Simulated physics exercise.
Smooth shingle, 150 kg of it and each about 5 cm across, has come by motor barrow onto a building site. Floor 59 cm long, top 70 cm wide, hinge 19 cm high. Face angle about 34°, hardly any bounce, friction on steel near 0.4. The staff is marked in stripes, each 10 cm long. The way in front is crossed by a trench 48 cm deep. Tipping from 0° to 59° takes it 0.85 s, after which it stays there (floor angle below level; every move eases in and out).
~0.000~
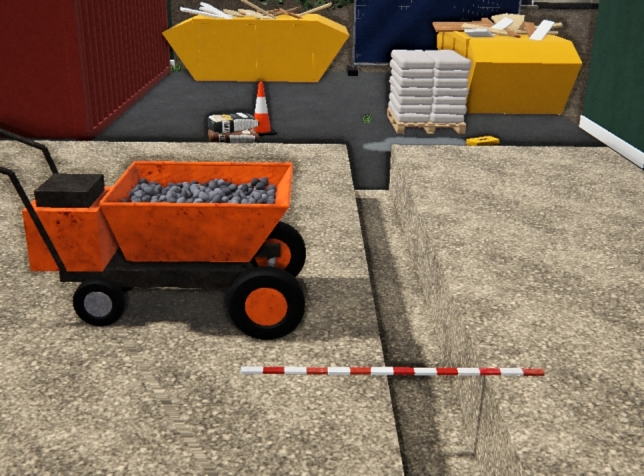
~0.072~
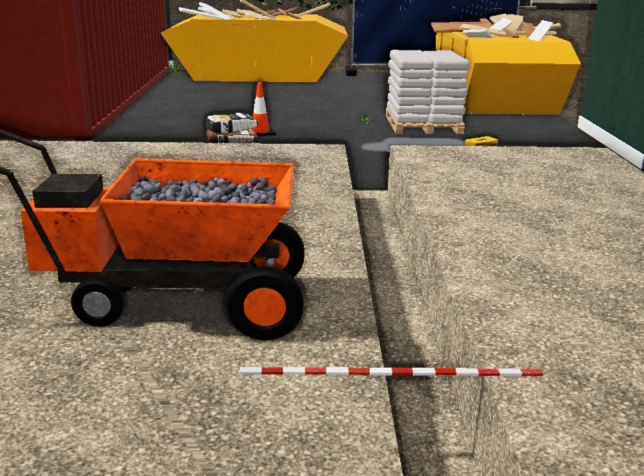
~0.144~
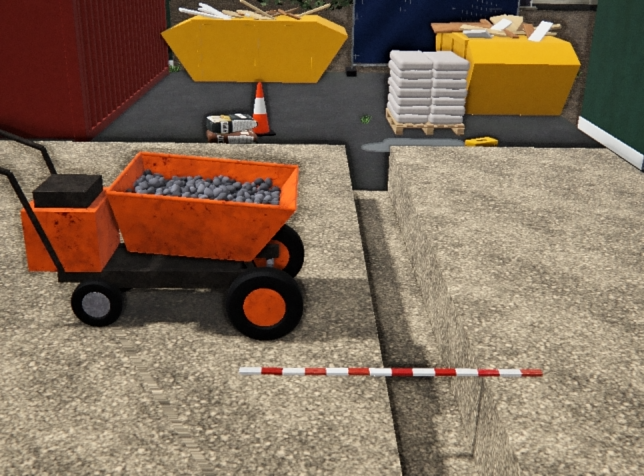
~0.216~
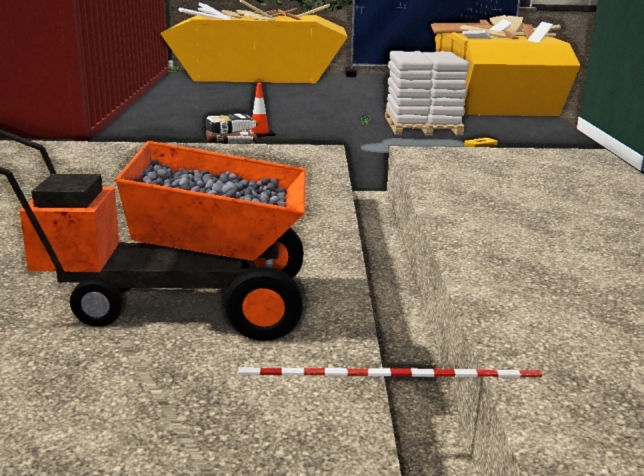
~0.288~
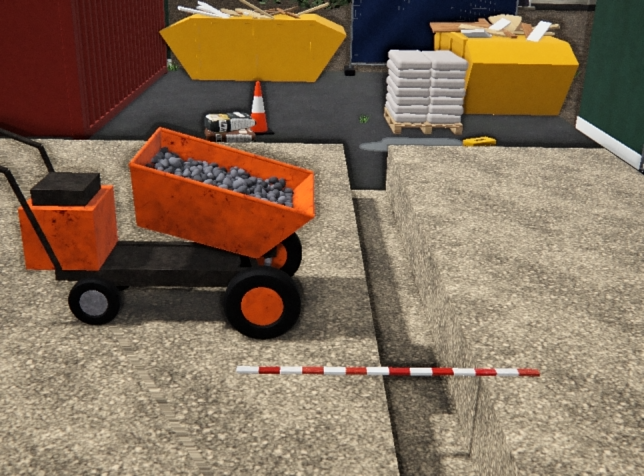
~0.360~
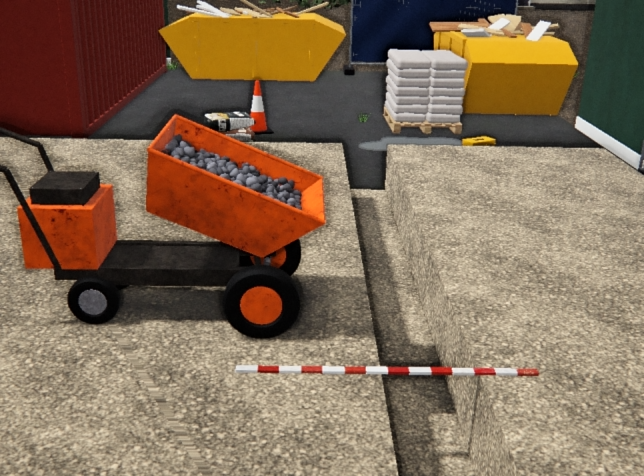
On a building site with yellow skips and a red container behind, an orange motor barrow loaded with smooth grey stones stands left of a trench, and its skip gradually tilts, the rear rising and the front lip dipping rightward.
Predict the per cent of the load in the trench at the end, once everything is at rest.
Near 68 per cent.
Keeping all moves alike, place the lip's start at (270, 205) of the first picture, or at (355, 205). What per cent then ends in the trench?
From the first spot near 60, from the second near 30 per cent.
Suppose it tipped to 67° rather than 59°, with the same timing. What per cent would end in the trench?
In that case near 95 per cent.
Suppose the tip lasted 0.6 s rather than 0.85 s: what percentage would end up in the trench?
Roughly 65 per cent would.
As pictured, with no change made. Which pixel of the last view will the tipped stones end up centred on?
The middle should be near (412, 376).
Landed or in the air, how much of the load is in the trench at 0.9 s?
Roughly 10% by that time.
After 0.6 s the floor is at 50°; 100 % in the skip; the foremost stones are at (340, 241).
After 0.9 s the floor is at 59°; 87 % in the skip, 2 % short of the trench, 11 % in the trench; the foremost stones are at (413, 274).
After 1.3 s the floor is at 59°; 53 % in the skip, 2 % short of the trench, 44 % in the trench, 1 % past the trench; the foremost stones are at (492, 311).
After 3.2 s the floor is at 59°; 31 % in the skip, 68 % in the trench, 1 % past the trench; the foremost stones are at (558, 313).
